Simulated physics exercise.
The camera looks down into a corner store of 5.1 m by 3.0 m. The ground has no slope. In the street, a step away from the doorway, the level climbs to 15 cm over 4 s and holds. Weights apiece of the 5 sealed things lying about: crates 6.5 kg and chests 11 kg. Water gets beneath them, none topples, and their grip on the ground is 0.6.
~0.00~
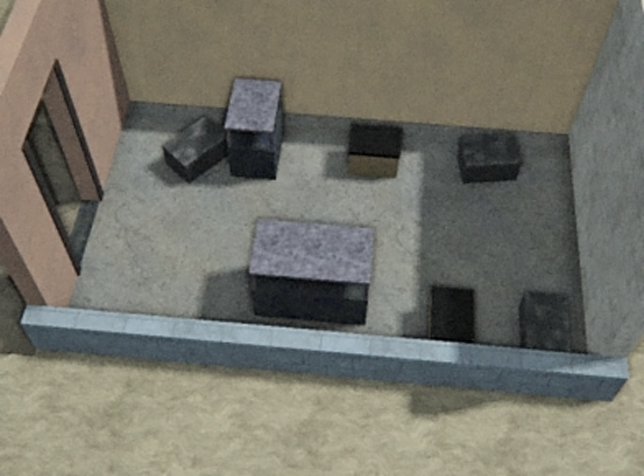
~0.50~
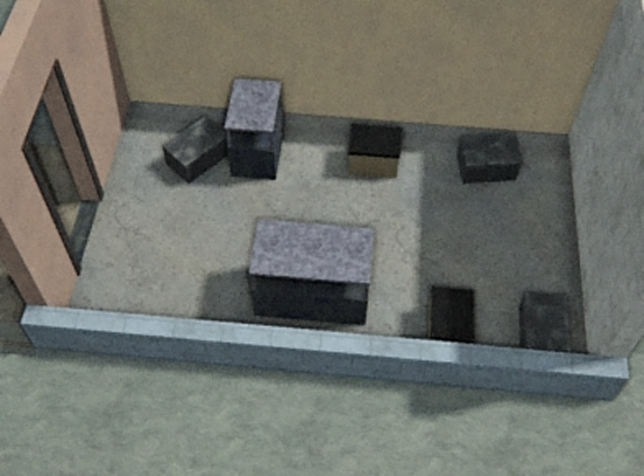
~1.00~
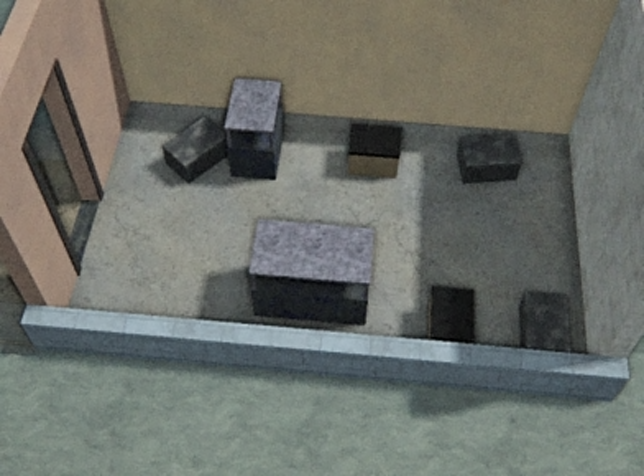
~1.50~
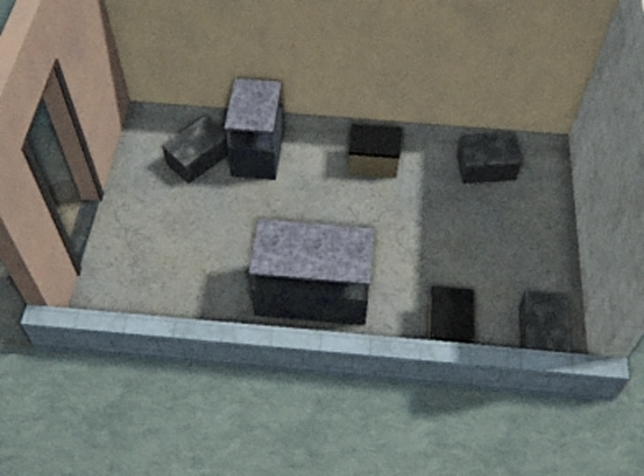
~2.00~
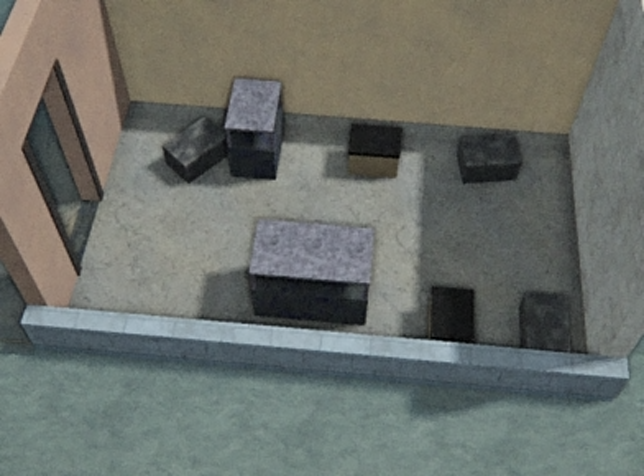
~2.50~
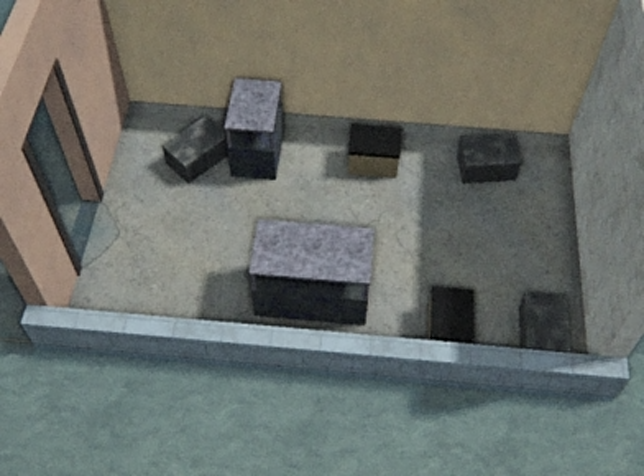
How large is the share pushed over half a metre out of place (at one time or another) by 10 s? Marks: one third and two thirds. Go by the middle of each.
It is not even a third.
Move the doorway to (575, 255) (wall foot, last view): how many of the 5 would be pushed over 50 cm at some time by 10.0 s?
Then 0.
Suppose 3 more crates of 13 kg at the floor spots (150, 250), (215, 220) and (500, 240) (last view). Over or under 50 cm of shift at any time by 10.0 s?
In that order: Past it, past it, less.
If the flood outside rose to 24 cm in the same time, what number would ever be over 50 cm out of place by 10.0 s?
Then 3.
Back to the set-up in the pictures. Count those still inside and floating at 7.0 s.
I count 0.
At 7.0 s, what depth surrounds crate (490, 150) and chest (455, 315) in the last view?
About 1 and 3 cm.
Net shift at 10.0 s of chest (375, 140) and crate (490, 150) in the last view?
In turn: 0 cm, 0 cm.
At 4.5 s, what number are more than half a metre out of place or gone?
By then 0.
After 3.5 s 0 of 5 are over 50 cm from their spots; 0 afloat.
After 4.5 s 0 of 5 are over 50 cm from their spots; 0 afloat.
After 7.0 s 0 of 5 are over 50 cm from their spots; 0 afloat.
After 10.0 s 0 of 5 are over 50 cm from their spots, and 0 have been at some point; 2 afloat.
